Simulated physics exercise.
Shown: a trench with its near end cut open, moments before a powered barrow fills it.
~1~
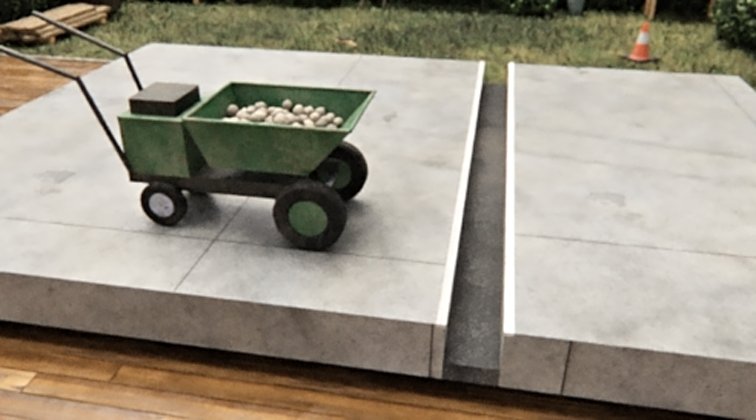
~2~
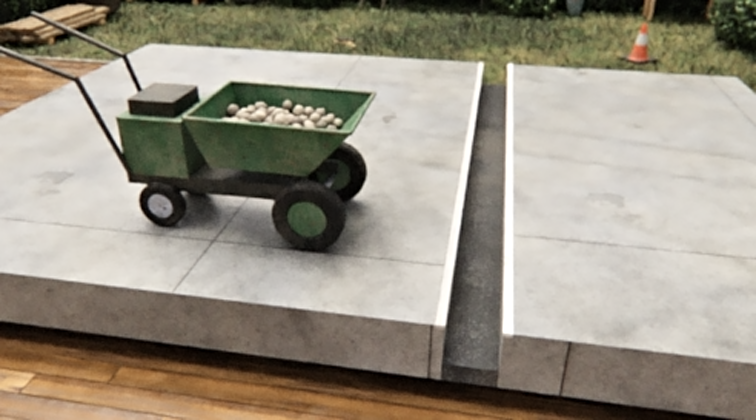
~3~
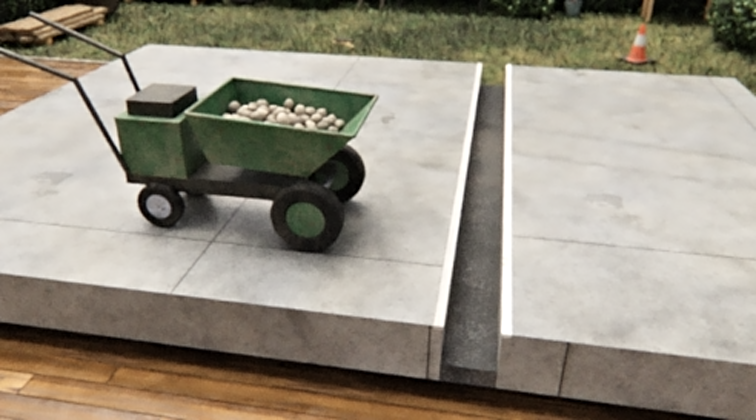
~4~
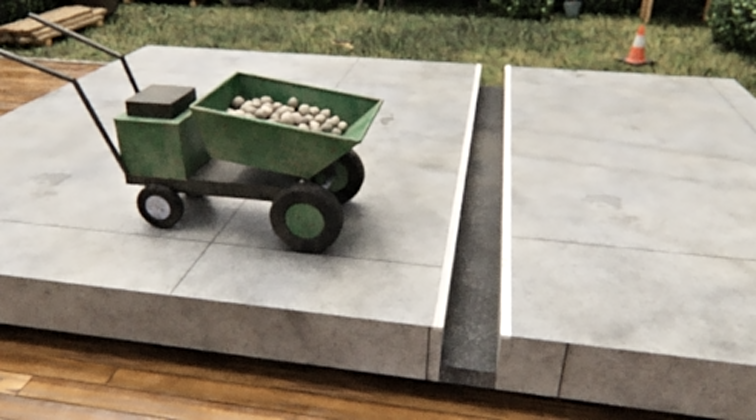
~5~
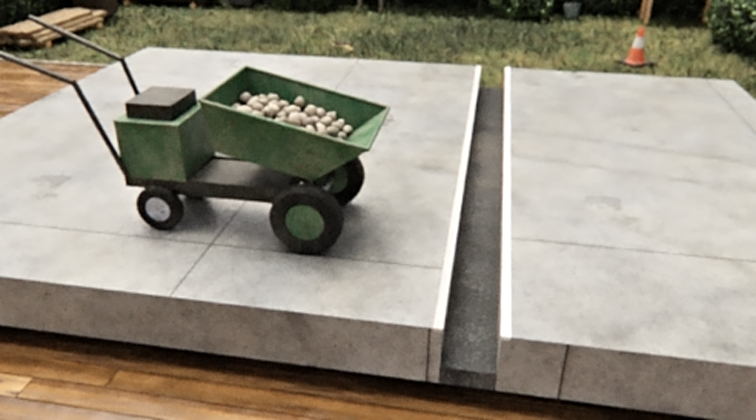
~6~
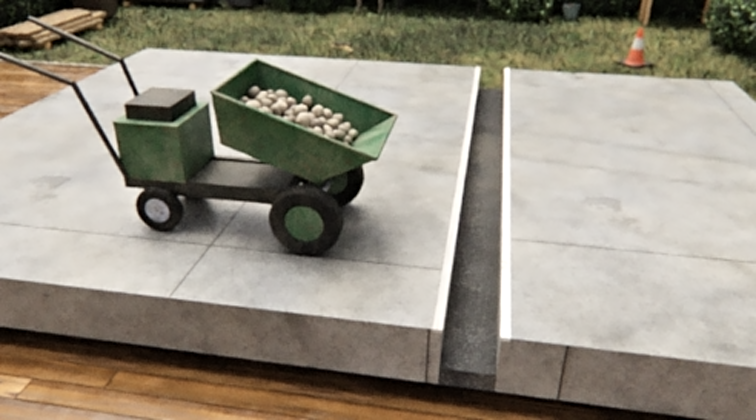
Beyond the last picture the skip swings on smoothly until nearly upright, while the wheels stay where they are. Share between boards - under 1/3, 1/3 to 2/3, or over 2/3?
The trench gets no less than a third and no more than two thirds.
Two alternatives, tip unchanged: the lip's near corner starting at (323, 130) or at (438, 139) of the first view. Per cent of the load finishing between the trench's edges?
Close to 40 in a hundred, and close to 20 in a hundred.
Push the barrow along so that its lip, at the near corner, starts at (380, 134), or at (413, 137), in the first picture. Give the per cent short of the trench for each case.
First spot 0 per cent, second spot 0 per cent.
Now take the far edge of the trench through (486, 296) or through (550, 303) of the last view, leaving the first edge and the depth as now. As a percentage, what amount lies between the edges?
About 50 and 50 per cent.
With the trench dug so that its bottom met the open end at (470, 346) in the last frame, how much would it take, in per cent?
Something like 50 %.
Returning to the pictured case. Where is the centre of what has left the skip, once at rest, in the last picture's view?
Close to (470, 262) in the last picture.
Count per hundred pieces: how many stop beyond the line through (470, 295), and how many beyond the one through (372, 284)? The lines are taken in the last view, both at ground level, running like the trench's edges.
30 % and 80 %, in that order.
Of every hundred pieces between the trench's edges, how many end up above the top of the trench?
Roughly 0 percent.
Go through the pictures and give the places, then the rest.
The first frame shows lip of the skip at (350, 132), level; top of the load at (283, 125), river pebbles; first edge of the trench at (447, 286); far edge at (510, 293), the trench under half as wide as the skip, and about as deep as wide.
The second frame shows lip of the skip at (350, 134), level; top of the load at (271, 126).
The third frame shows lip of the skip at (353, 137), tipped barely; top of the load at (256, 118).
The fourth frame shows lip of the skip at (359, 142), tipped a little; top of the load at (261, 115).
The fifth frame shows lip of the skip at (367, 150), tipped a little; top of the load at (264, 119).
The sixth frame shows lip of the skip at (376, 159), tipped clearly; top of the load at (266, 104); first edge of the trench at (443, 291); far edge at (506, 298).
Soon after the last picture, skip tipped steeply; all in the skip.
A little later, skip tipped right over; about half in the skip; about a third short of the trench; a small part in or heaped over the trench; a stray few falling.
Later still, skip tipped right over; about a quarter in the skip; about a quarter short of the trench; about half in or heaped over the trench; a stray few beyond it.
At rest, skip tipped right over; about a quarter in the skip; about a quarter short of the trench; about half in or heaped over the trench; a stray few beyond it.
